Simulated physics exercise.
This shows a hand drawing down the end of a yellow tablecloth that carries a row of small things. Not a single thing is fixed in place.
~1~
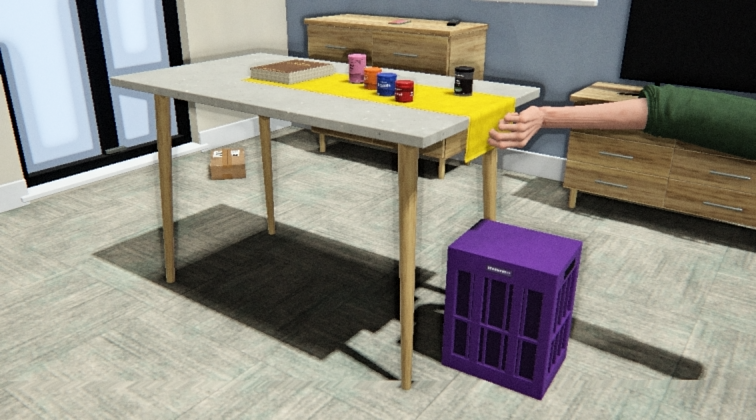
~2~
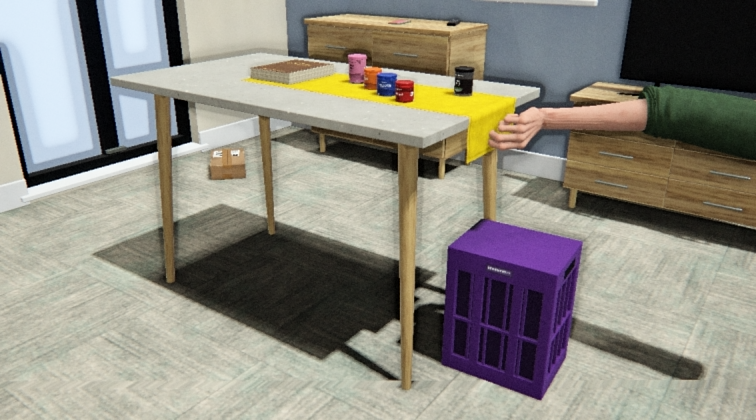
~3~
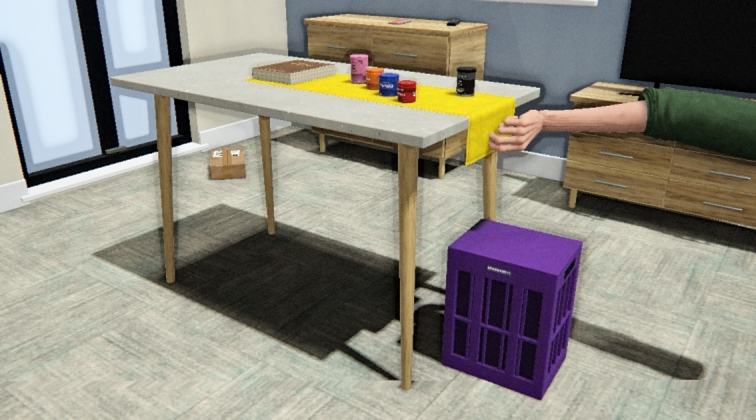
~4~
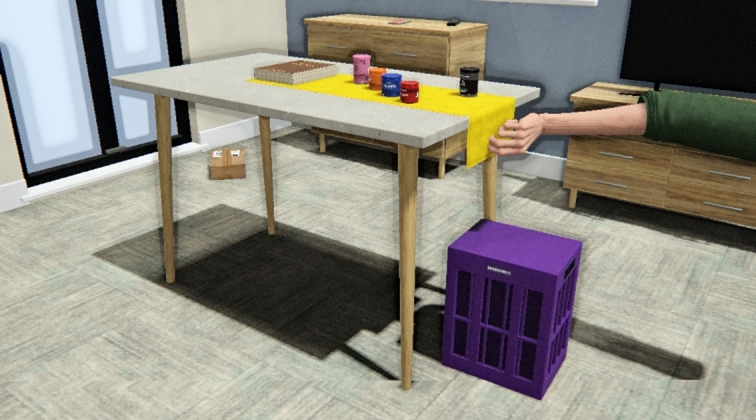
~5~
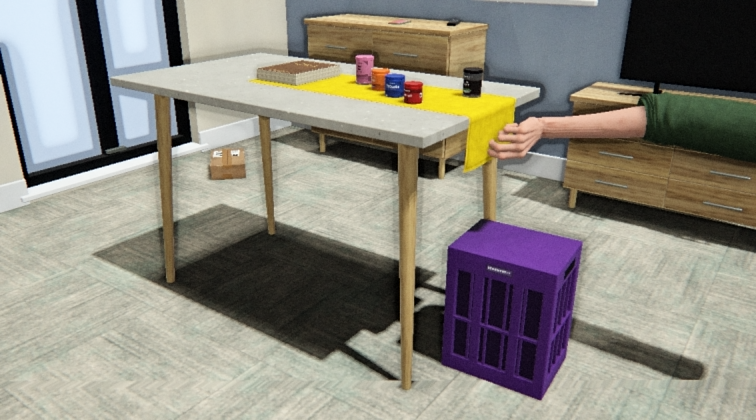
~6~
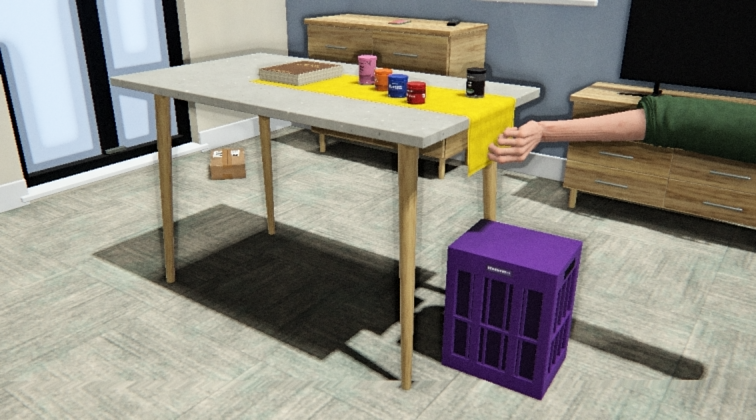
A hand in a green sleeve, reaching in from the right, slowly draws down the end of a yellow cloth on a pale table above a purple crate. The hanging end lowers slightly, and the pink, orange, blue, red and black containers shift a little to the right with it.
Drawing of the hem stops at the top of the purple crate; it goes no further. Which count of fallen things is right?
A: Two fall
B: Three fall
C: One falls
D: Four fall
Option A: Two fall.
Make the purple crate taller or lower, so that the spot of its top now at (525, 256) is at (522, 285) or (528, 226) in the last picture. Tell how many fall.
The count would be 3 and then 1.
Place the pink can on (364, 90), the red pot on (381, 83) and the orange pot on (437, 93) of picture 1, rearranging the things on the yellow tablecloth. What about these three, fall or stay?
The pink can? It stays where it is. The red pot stays where it is, and the orange pot tips off.
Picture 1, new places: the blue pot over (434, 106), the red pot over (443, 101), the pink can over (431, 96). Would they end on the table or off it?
Record - blue pot lost; red pot lost; pink can lost.
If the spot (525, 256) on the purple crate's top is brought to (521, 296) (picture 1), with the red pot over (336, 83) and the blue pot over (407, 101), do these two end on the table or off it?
As for the red pot, it stays in place; as for the blue pot, it leaves the top.
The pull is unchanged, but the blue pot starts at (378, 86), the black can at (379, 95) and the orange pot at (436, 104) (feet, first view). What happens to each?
Final state: The blue pot is still in place, the black can is still in place, the orange pot is no longer up.
Soon after, hem near (488, 202); black can gone.
After that, hem on the crate; black can gone.
In the end, hem on the crate; black can and red pot gone. The count of fallen things is two.
